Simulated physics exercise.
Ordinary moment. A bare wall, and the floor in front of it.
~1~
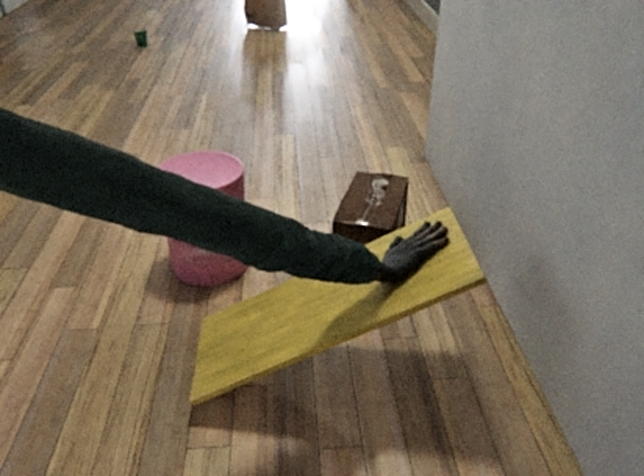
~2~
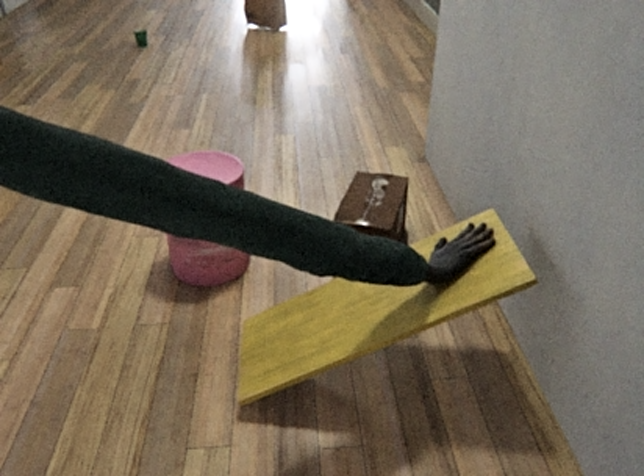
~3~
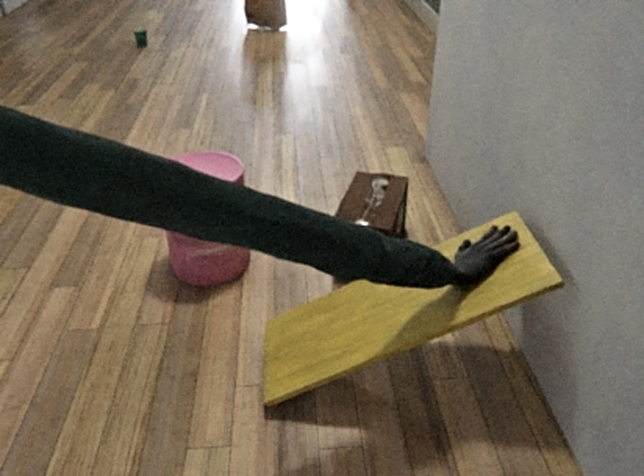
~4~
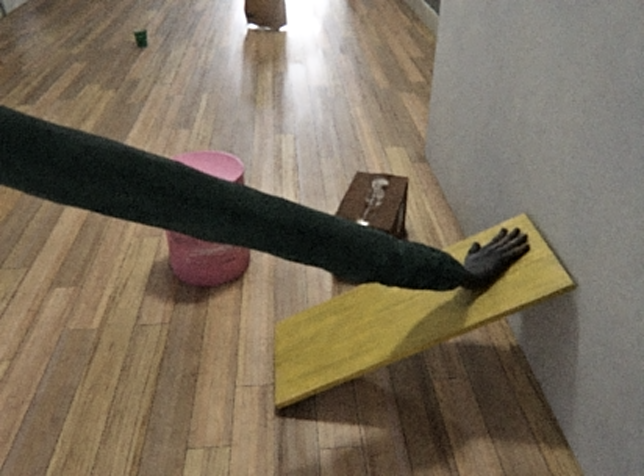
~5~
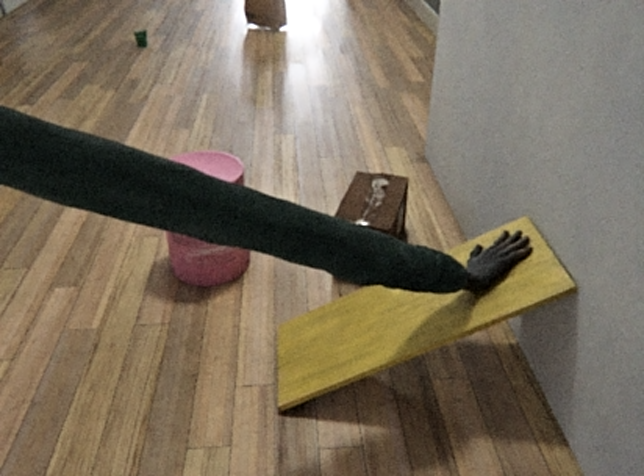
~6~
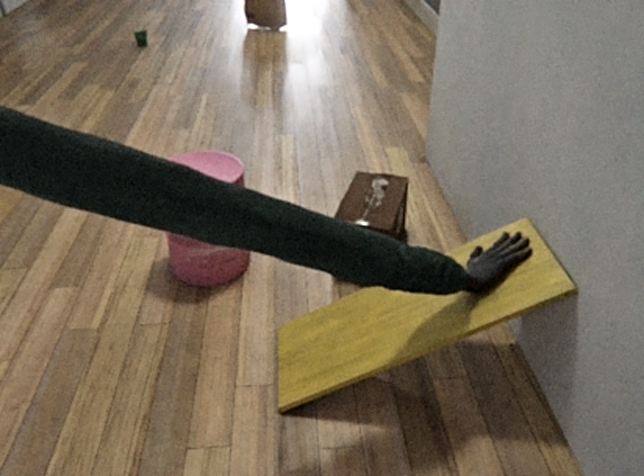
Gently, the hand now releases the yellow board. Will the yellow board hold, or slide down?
So it skids down the wall.
Then, 0.30 s later than the last frame, yellow board leaning 12° more than when let go near (395, 334).
Then, 0.40 s later than the last frame, yellow board leaning 27° more than when let go near (383, 362).
Then, 0.50 s later than the last frame, yellow board leaning 26° more than when let go near (383, 356).
When it is over, moved from the start, yellow board; the other 2 as before. End places, in pixels of the last picture, yellow board near (384, 360). The board slips out.
